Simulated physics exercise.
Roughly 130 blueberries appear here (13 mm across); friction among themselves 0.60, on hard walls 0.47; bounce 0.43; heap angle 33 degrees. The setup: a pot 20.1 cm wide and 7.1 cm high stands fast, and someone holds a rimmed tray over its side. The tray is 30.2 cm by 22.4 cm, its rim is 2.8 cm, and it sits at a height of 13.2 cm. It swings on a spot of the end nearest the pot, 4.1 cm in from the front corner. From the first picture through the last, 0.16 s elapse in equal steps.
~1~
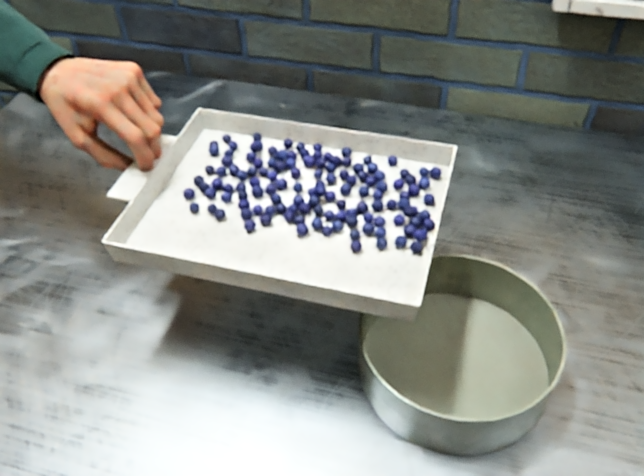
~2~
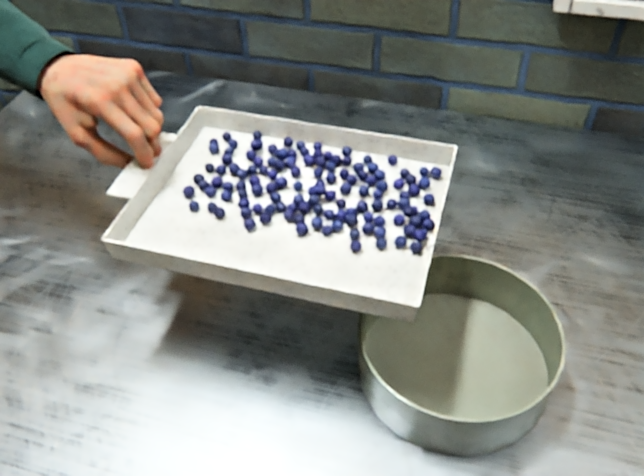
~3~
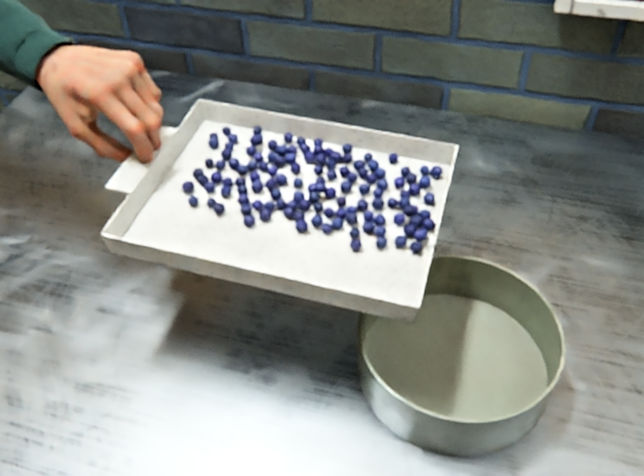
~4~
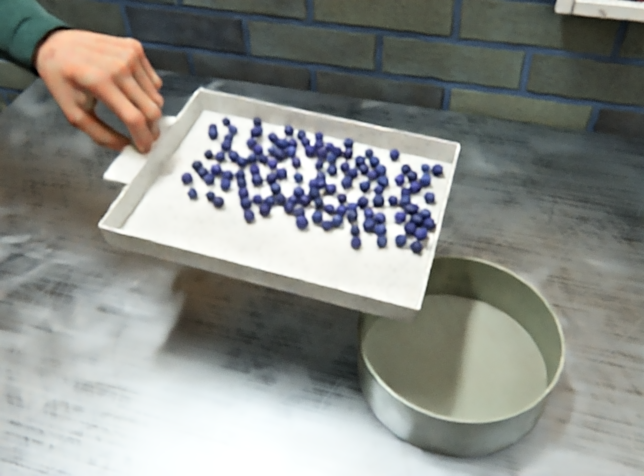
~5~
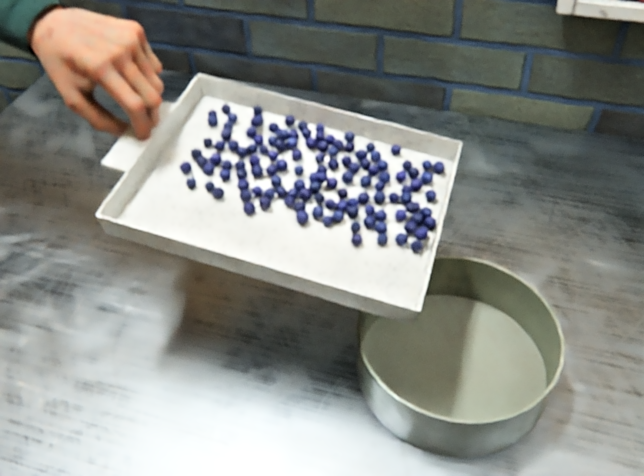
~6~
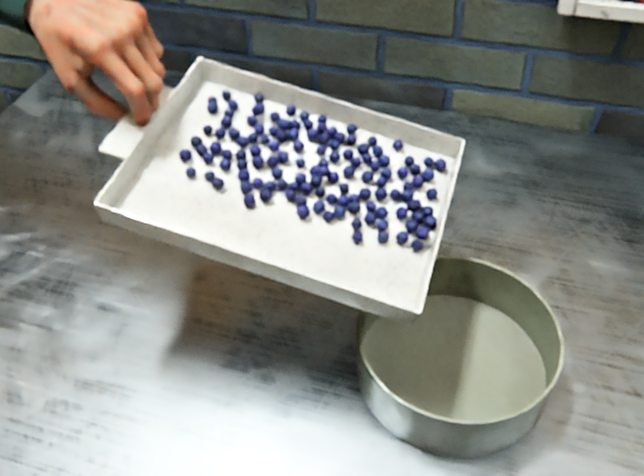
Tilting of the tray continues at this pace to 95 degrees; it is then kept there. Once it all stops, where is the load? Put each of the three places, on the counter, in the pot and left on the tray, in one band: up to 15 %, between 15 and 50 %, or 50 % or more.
Counter: Up to 15 %; pot: 50 % or more; tray: Up to 15 %.
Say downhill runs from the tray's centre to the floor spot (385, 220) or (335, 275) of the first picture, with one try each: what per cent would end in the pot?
Around 40 % for the first direction, around 65 % for the second.
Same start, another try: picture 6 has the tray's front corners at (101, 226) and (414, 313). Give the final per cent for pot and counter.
In the pot: 50 per cent; on the counter: 45 per cent.
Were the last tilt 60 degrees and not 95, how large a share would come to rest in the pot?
It would be near 20 per cent.
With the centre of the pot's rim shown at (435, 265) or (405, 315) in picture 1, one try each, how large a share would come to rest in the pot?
Try one: ~ 10 %; try two: ~ 60 %.
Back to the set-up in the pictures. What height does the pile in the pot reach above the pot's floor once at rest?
I'd say near 3.5 centimetres.
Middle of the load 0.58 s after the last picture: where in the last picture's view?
Around (442, 264).
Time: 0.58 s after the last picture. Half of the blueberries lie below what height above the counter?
I'd put it near 18 cm.
Then, 0.35 s after the last picture, tilt 53 degrees; the tray holds 100 %, the pot 0 %.
Then, 0.58 s after the last picture, tilt 80 degrees; the tray holds 90 %, the pot 5 %.
Then, 0.92 s after the last picture, tilt 95 degrees; the tray holds 20 %, the pot 70 %.
In the end, counter 5 %, pot 90 %, tray 5 %.
